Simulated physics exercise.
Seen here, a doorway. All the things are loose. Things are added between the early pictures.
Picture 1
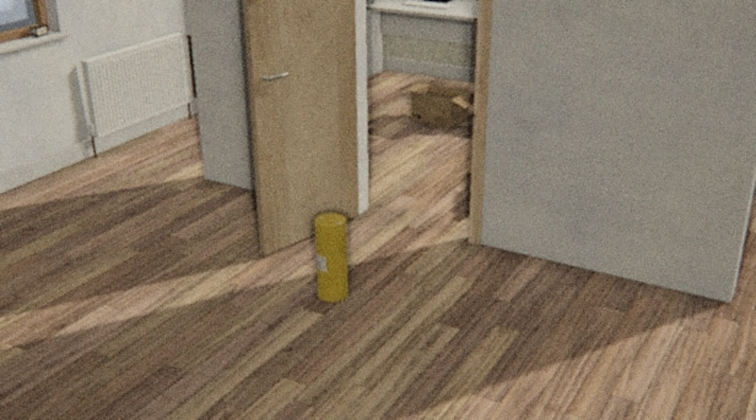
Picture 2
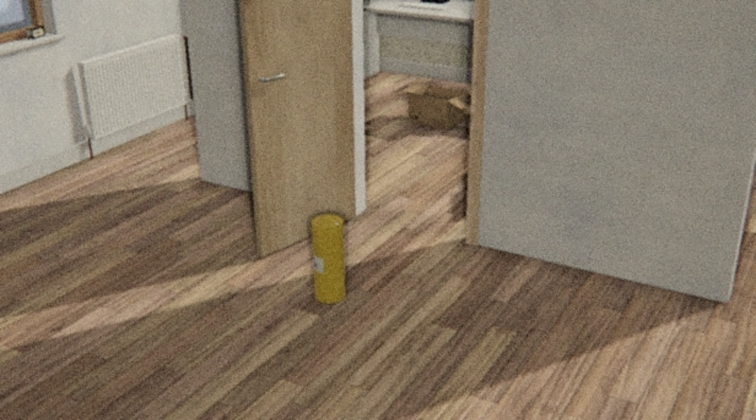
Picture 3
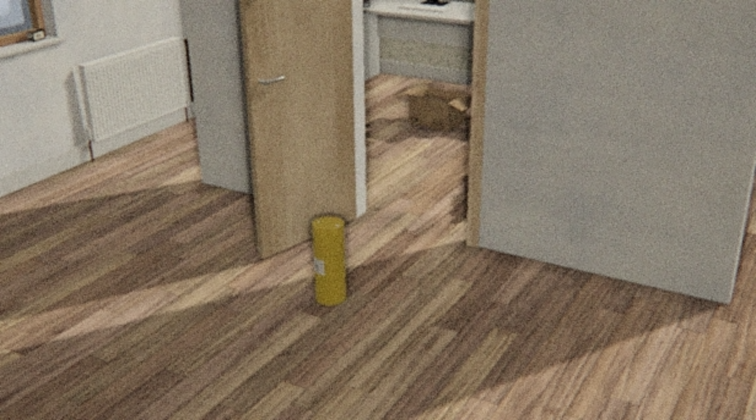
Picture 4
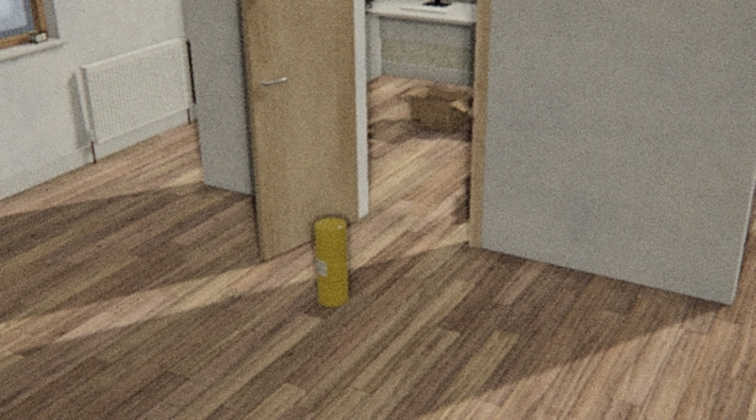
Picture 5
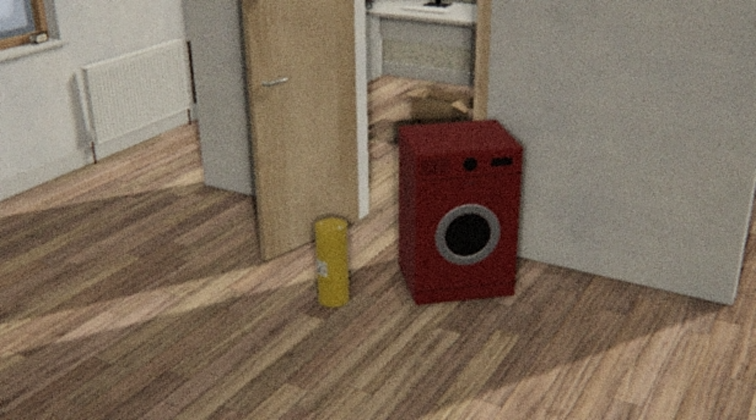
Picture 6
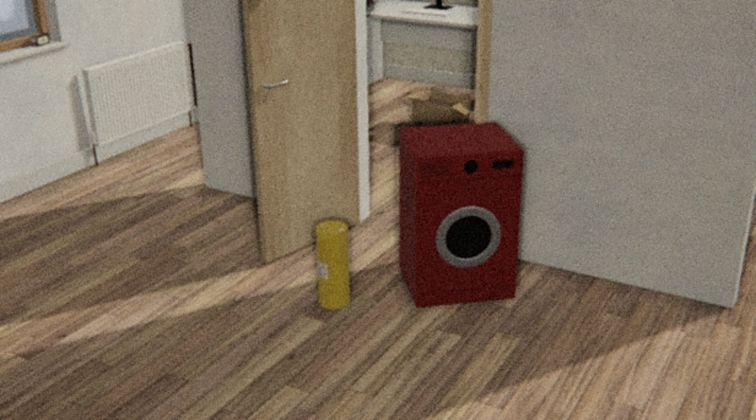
Wood-floored room with an open door and a yellow canister standing still, a red front-loading washing machine suddenly appearing beside it.
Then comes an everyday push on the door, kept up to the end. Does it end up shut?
In the end the door stops short.
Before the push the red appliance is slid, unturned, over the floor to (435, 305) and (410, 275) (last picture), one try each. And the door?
First try: It shuts; second try: It is blocked.
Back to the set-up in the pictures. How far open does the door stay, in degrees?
About 40°.
Then, 0.70 s on from there, door 93° open.
Then, 1.20 s on from there, door 76° open.
Then, 1.60 s on from there, door 61° open.
Then, 1.90 s on from there, door 50° open.
In the end, door 41° open; both unmoved. At the end, from the last picture's camera, red appliance near (458, 213).
